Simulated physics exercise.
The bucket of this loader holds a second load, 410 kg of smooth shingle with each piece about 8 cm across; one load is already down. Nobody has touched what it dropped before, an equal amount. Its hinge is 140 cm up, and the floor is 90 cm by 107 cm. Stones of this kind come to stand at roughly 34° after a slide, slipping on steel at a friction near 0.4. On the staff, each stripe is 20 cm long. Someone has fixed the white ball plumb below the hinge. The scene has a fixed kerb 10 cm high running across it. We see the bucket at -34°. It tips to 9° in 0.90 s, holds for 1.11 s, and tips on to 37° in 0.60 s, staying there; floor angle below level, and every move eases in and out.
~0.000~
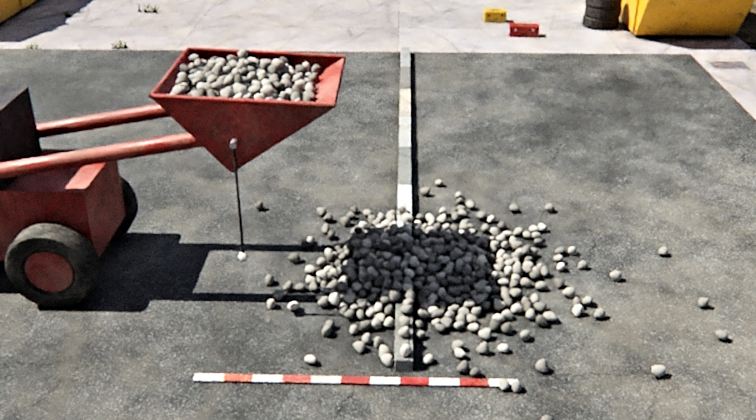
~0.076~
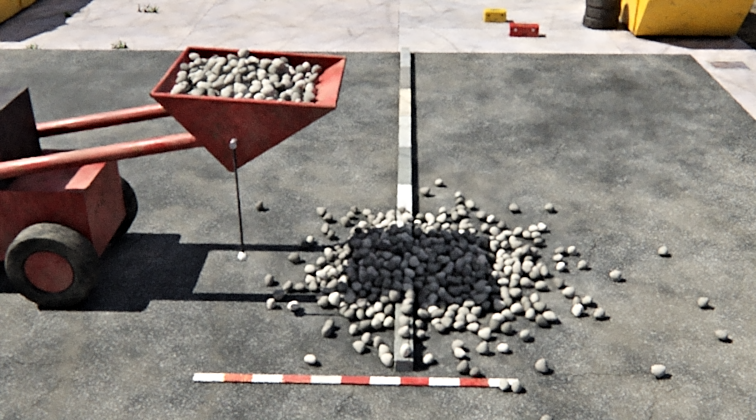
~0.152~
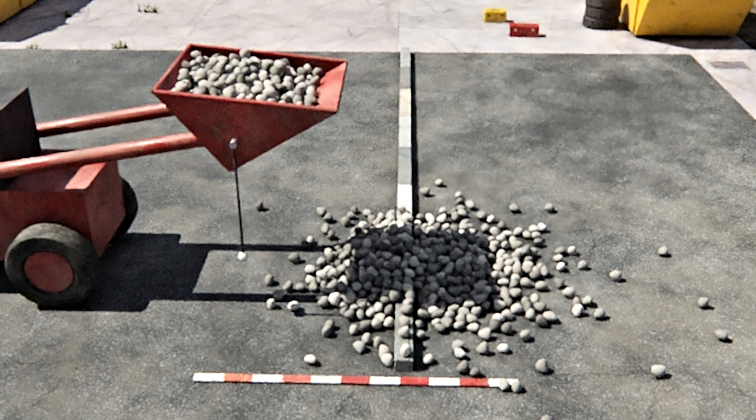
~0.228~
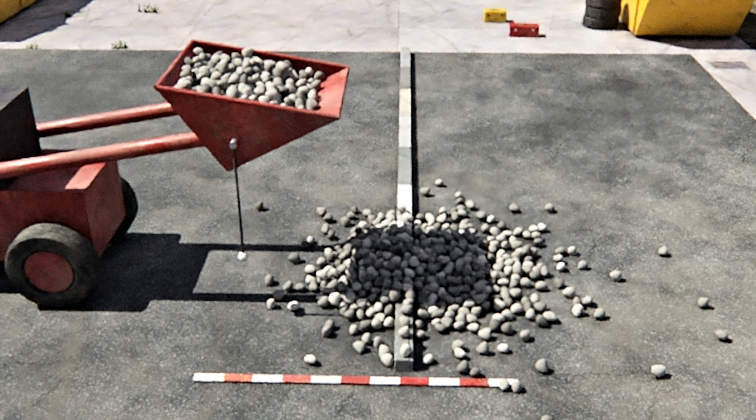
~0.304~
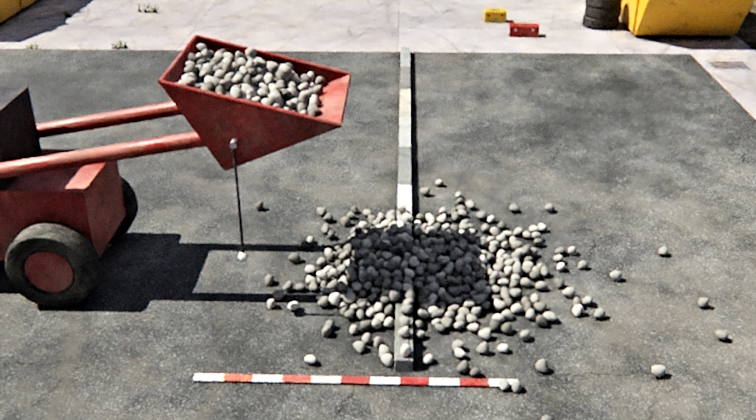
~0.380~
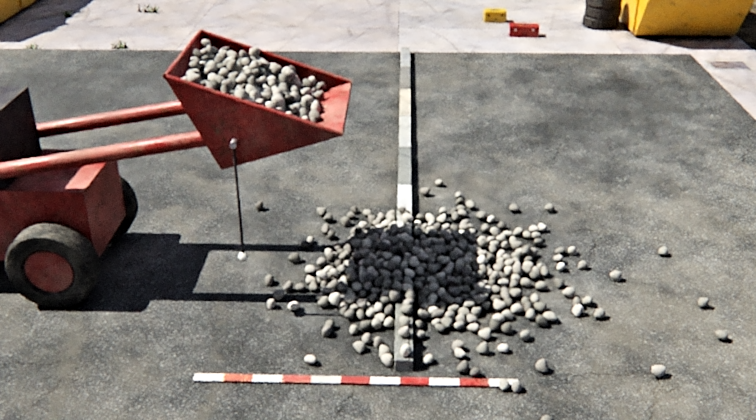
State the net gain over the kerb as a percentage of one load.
25 %.
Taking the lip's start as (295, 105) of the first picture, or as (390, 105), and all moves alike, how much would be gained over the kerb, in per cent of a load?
Some 5 percent first and 75 percent second.
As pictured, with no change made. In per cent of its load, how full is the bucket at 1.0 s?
About 100 per cent is held.
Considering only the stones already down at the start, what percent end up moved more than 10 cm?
About 15 %.
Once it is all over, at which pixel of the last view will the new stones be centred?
The middle lies near (377, 257) in the last picture.
After 0.7 s the floor is at 3°; in per cent of one load, 100 in the bucket, 46 on this side of the kerb, 54 over the kerb; the foremost stones are at (638, 293).
After 1.0 s the floor is at 9°; in per cent of one load, 99 in the bucket, 46 on this side of the kerb, 54 over the kerb; the foremost stones are at (638, 293).
After 3.1 s the floor is at 37°; in per cent of one load, 4 in the bucket, 124 on this side of the kerb, 72 over the kerb; the foremost stones are at (638, 293).
After 5.7 s the floor is at 37°; in per cent of one load, 0 in the bucket, 121 on this side of the kerb, 79 over the kerb; the foremost stones are at (638, 293). Net gain over the kerb, 25.
